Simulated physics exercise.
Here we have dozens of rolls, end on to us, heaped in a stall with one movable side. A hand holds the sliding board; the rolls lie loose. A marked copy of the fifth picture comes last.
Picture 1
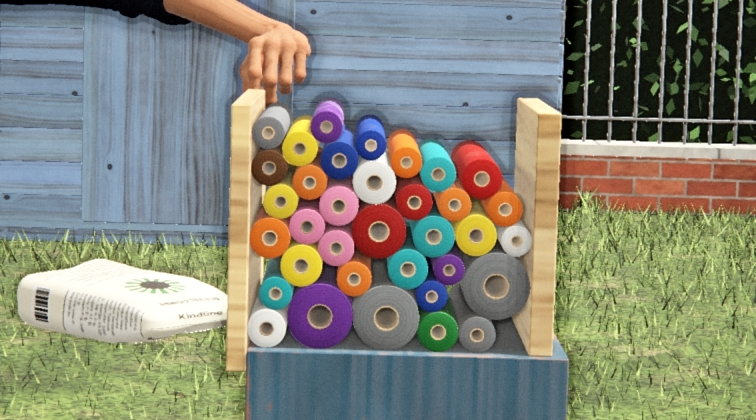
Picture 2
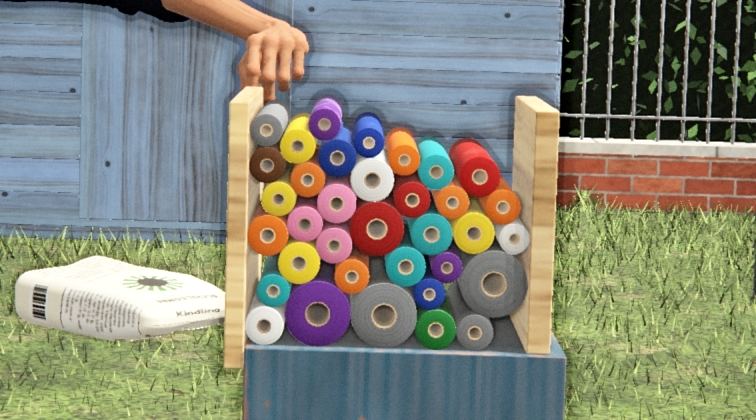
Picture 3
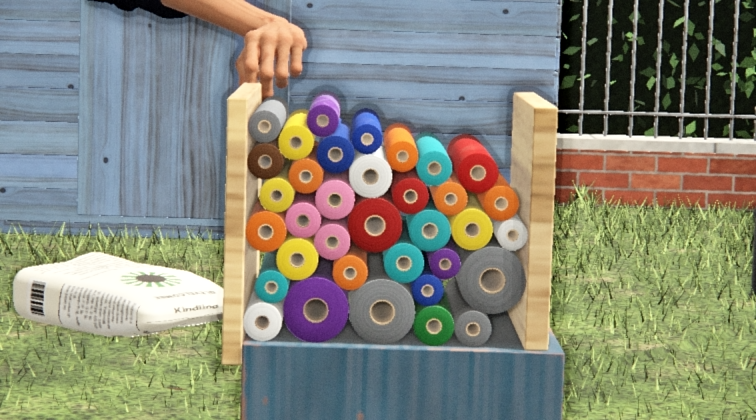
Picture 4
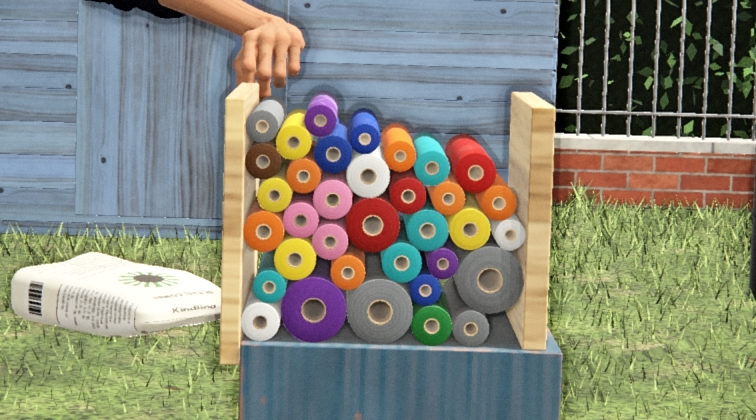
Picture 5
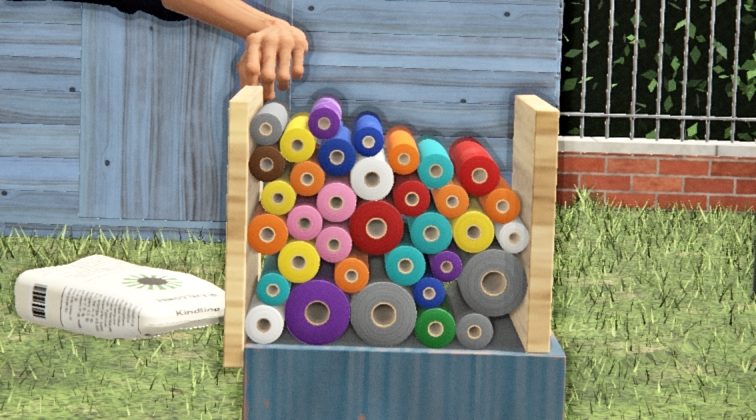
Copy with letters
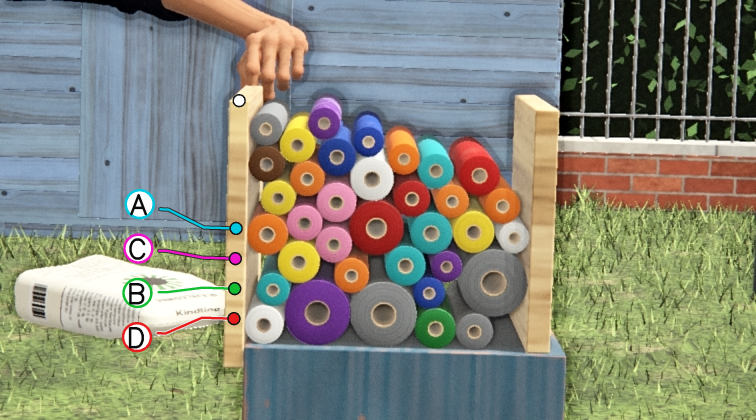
To begin with, a hand rests at the top of the left wooden board, beside colourful rolls heaped between two upright boards on a blue base. The whole scene drifts very slightly left, then shifts slightly back right, while the hand, boards and rolls show no clear movement against one another.
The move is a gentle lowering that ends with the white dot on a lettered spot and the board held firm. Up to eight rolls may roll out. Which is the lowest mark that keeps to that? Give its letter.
The lowest mark that will do is C.
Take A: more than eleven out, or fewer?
At A, fewer than eleven.
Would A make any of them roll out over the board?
Yes.
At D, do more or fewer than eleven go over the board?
It loses more than eleven.
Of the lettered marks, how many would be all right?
Two of them.
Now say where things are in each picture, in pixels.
In the first picture, a white roll (375, 183); an orange roll (455, 205); a red roll (482, 179).
In the second picture, a red roll (480, 176); side board (246, 216).
In the third picture, a white roll (262, 321); a turquoise roll (272, 287).
In the fourth picture, an orange roll (264, 232); a pink roll (301, 221).
In the fifth picture, a white roll (372, 179); an orange roll (452, 202); a red roll (480, 175).
On the copy, A at (236, 228); B at (234, 289); C at (235, 259); D at (234, 319); the white dot at (239, 101).
On C. First, top of the board (248, 173).
Then, top of the board (246, 254).
Finally, top of the board (246, 258), eight out over the board.
By contrast, A about five out over the board; B more than eight out over the board; D more than eight out over the board.
